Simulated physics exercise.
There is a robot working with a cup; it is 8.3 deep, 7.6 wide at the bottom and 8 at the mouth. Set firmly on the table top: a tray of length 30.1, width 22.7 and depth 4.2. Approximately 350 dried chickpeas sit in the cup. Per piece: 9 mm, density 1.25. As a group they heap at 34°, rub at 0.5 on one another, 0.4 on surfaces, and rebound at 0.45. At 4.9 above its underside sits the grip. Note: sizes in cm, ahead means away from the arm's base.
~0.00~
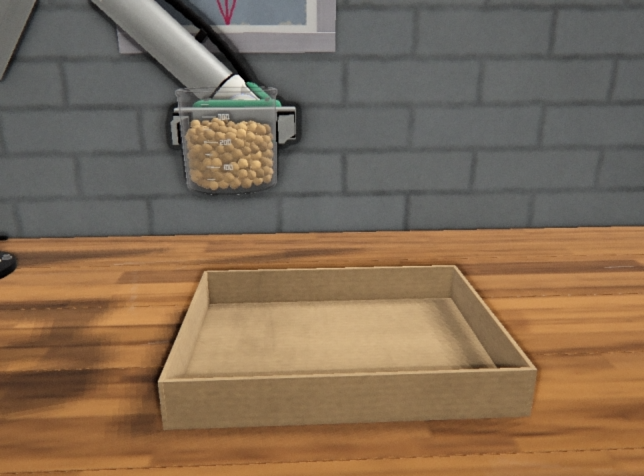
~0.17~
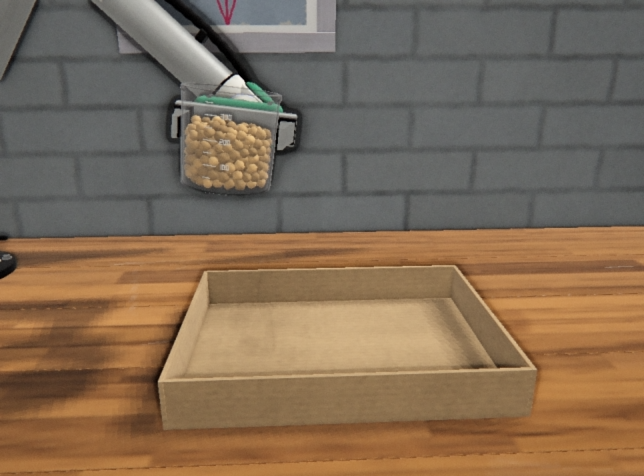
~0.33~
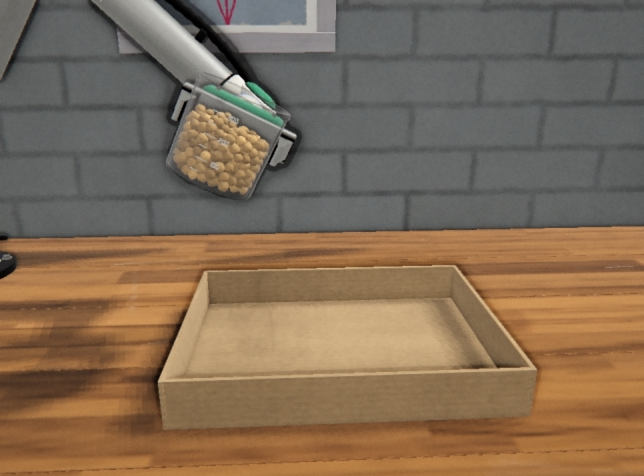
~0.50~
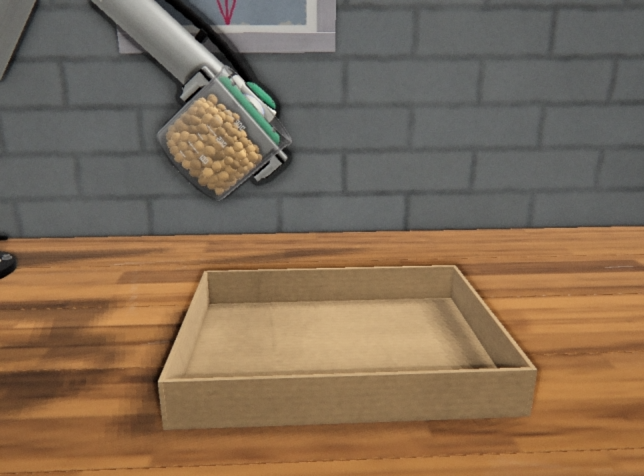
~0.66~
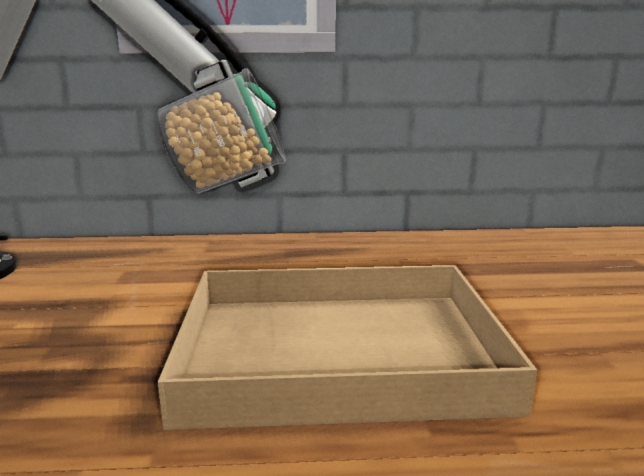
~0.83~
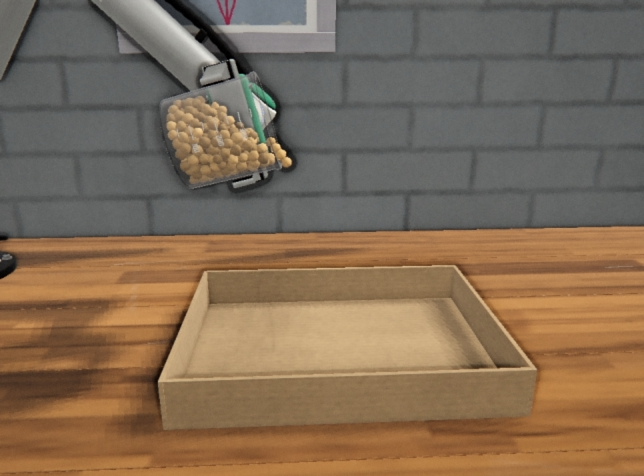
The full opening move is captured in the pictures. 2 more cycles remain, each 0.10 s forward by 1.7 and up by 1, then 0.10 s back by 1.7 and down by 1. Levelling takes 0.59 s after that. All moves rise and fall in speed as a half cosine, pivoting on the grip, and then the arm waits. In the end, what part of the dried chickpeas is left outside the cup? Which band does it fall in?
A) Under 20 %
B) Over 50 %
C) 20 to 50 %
Answer: C.
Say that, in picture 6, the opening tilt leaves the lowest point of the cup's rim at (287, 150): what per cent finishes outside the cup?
My estimate is some 10 per cent.
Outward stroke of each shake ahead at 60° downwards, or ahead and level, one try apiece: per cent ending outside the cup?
Estimates, in order: 5 % then 25 %.
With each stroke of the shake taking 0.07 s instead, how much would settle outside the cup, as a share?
That gives about 45 percent.
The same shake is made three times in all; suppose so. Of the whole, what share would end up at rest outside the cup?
Near 40 per cent.
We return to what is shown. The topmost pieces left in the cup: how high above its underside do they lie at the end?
It reaches close to 7.0 cm in the end.
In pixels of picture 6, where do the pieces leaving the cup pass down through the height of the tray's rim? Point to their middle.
Roughly at (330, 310).
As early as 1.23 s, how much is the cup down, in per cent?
Around 20 percent at that moment.
After 1.23 s, tilted 76° forward, highest piece 23 above the table; 270 in the cup, 36 in the tray, 40 in flight or on a rim.
After 1.62 s, tilted 19° forward, highest piece 25 above the table; 236 in the cup, 109 in the tray, 1 in flight or on a rim.
After 2.02 s, level, highest piece 25 above the table; 236 in the cup, 110 in the tray.
After 3.07 s, level, highest piece 25 above the table; 236 in the cup, 110 in the tray.
In the end, 236 in the cup, 110 in the tray. That is 32 % outside the cup.
